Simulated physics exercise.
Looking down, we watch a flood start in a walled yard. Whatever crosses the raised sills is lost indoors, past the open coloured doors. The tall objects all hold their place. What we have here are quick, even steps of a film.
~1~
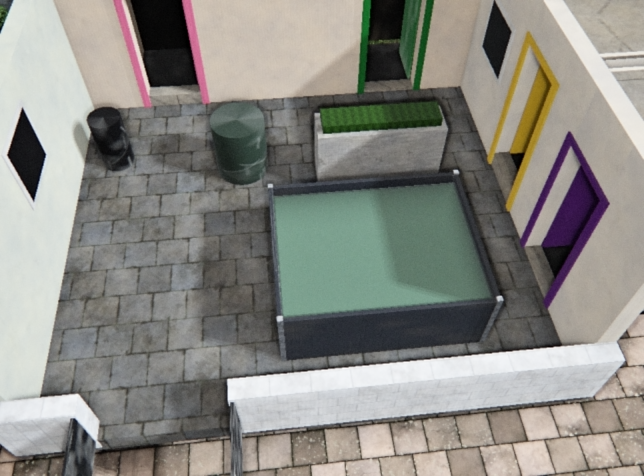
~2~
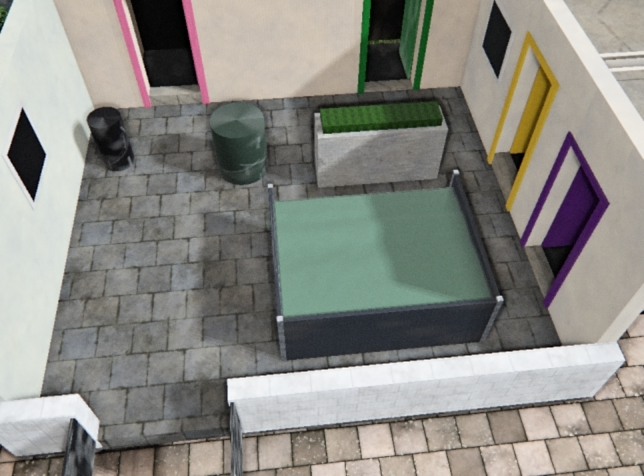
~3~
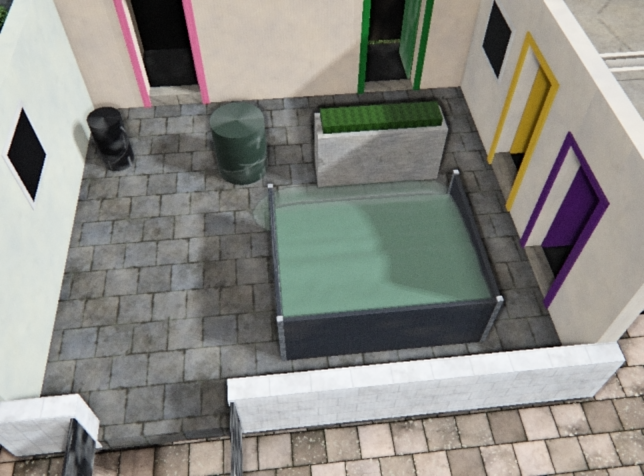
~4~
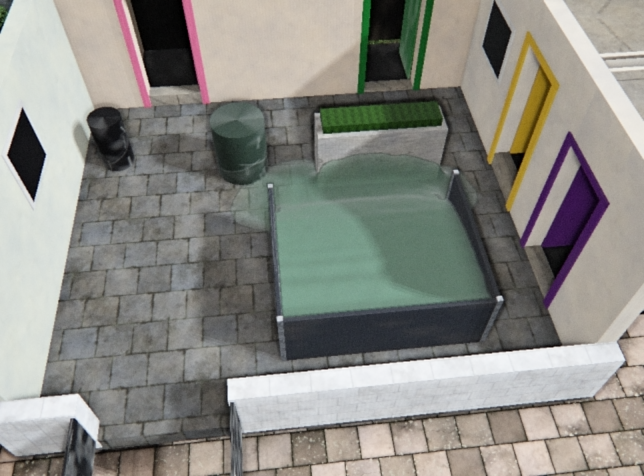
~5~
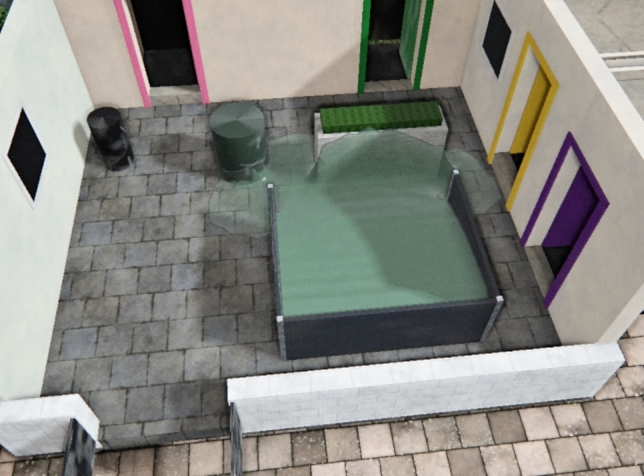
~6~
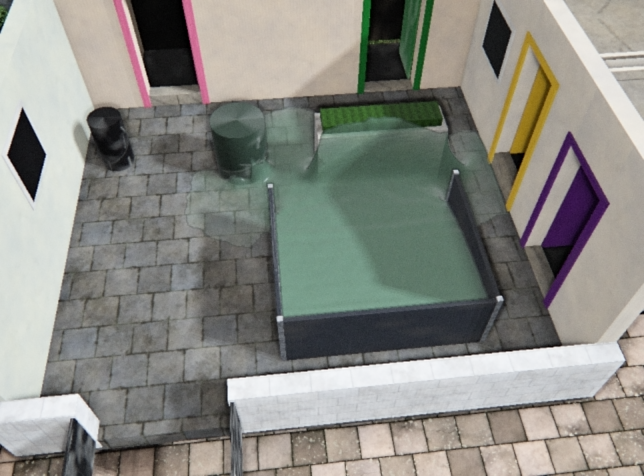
The clip opens on a dark-sided tank of still, greenish water in a paved, walled yard. The tank's far side disappears, and water pours out through the gap, spreading across the paving and around the green barrel and the planter, which both stay in place.
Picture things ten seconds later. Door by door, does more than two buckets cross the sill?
The pink door does not go over two buckets; the yellow door goes over two buckets; the purple door goes over two buckets; the green door goes over two buckets.
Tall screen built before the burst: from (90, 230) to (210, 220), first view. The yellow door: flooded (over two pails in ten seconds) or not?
Note - yellow door crosses the line.
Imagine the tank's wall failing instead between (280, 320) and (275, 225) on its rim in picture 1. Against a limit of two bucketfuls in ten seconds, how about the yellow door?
At the yellow door, the flow misses the threshold.
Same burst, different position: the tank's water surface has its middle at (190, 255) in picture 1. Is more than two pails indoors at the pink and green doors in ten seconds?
Door by door, the pink door crosses the threshold, and the green door crosses the threshold.
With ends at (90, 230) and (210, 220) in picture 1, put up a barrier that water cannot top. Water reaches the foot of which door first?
In my view it's the yellow-painted one.
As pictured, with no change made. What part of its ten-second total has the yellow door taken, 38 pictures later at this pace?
Share by then: 100 in a hundred.
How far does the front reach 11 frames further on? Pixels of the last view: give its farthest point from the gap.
The farthest wet point should be near (95, 112).
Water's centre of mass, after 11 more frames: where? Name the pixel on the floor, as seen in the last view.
My guess is about (341, 213).
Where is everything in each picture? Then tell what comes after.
The first picture shows still water in the tank at (376, 243).
In the second picture, water pours out on the tank's far side and has run to (269, 227).
In the third picture, the front is at (260, 209), out from the gap on the tank's far side.
In the fourth picture, the front is at (247, 187), out from the gap on the tank's far side.
In the fifth picture, the front is at (466, 154), out from the gap on the tank's far side.
In the sixth picture, the front is at (269, 116), out from the gap on the tank's far side.
A moment on, water covers 35 % of the floor; the pink door wet at the sill, nothing in, the yellow door over two buckets in, the purple door wet at the sill, nothing in, the green door not reached.
Next, water covers 65 % of the floor; the pink door wet at the sill, nothing in, the yellow door far over two buckets in, the purple door wet at the sill, nothing in, the green door under two buckets in.
Then, water covers 80 % of the floor; the pink door wet at the sill, nothing in, the yellow door far over two buckets in, the purple door under two buckets in, the green door over two buckets in.
Later, water covers 95 % of the floor; the pink door wet at the sill, nothing in, the yellow door far over two buckets in, the purple door under two buckets in, the green door far over two buckets in.
In the end, water covers 100 % of the floor; the pink door wet at the sill, nothing in, the yellow door far over two buckets in, the purple door over two buckets in, the green door far over two buckets in.
